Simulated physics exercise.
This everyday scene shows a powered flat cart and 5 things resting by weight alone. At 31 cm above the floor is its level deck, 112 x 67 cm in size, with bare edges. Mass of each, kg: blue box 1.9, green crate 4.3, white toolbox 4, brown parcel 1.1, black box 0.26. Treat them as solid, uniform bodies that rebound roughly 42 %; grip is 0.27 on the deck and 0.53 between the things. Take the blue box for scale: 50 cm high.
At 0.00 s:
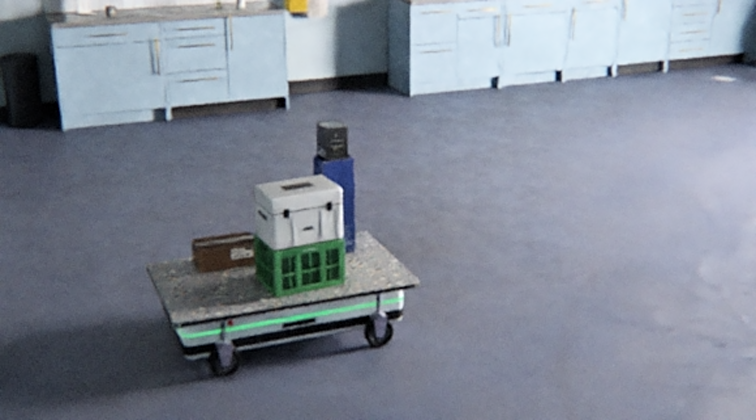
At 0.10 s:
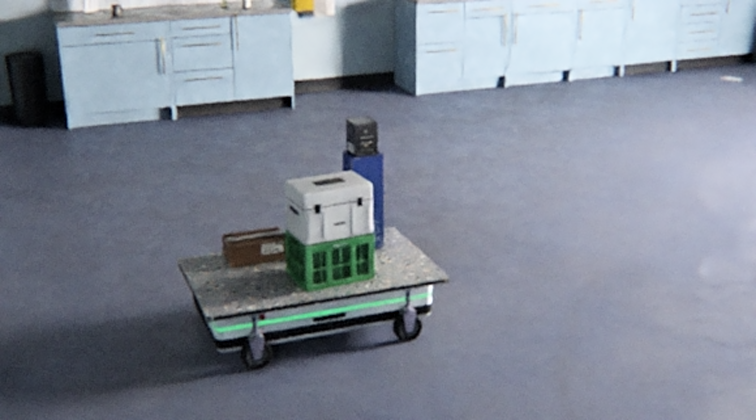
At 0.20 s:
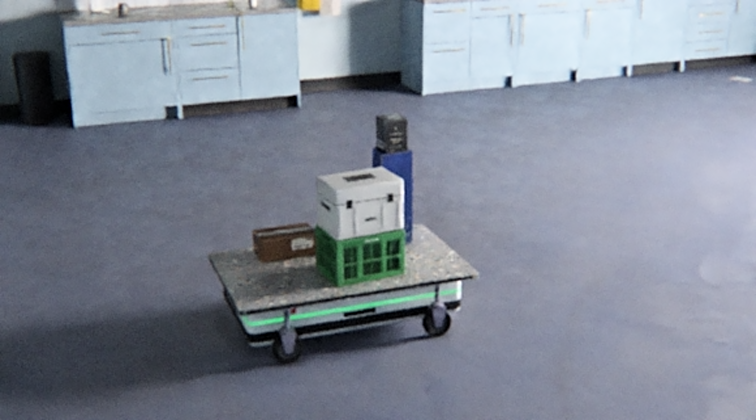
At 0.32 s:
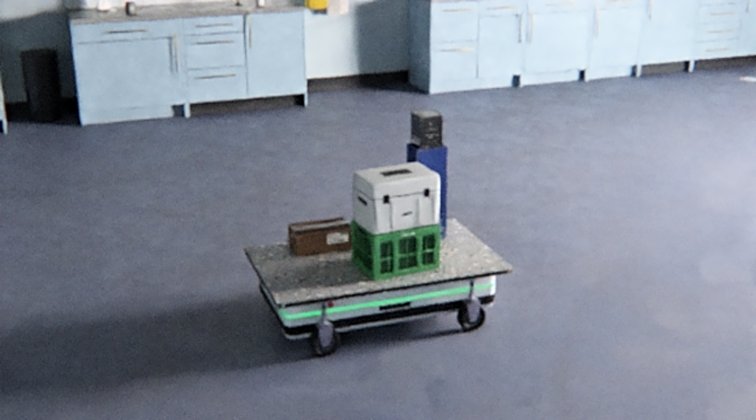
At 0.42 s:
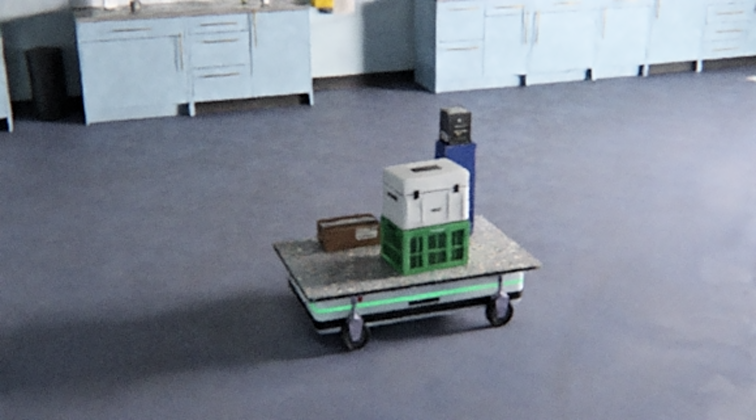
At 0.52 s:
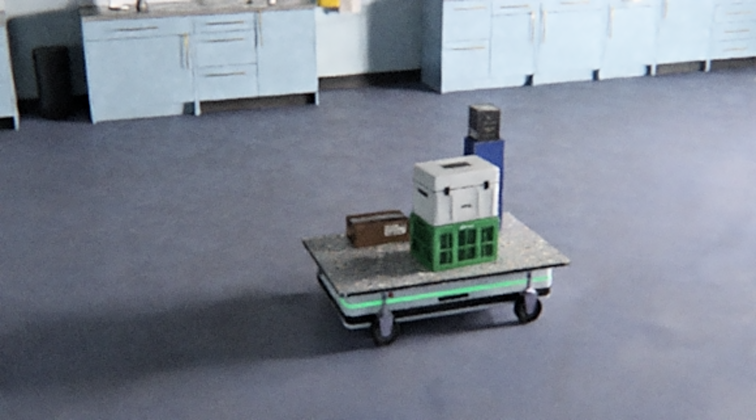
In a room with pale blue cabinets, a loaded cart rolls steadily to the right.
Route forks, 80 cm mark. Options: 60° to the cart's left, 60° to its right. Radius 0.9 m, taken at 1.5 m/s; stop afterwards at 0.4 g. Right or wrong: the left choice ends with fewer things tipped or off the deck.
Wrong.
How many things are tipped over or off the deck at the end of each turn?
Turn left = 4, turn right = 3.
Turning left. At 1.12 s, cart 168 cm along, turned 47°; white toolbox and black box now off the deck; blue box 54° off upright near (576, 154); green crate 5° off upright near (578, 188).
After 1.52 s, cart 223 cm along, turned 60°; blue box and green crate now off the deck; brown parcel moved 3 cm.
In the end (2.3 s), off the deck, blue box, green crate, white toolbox and black box; not toppled but over 10 cm from the start, brown parcel. At the end, from the last picture's camera, blue box near (605, 160), green crate near (602, 191).
Turning right instead, blue box, brown parcel and black box tipped over or off the deck, 3 of 5 in all.
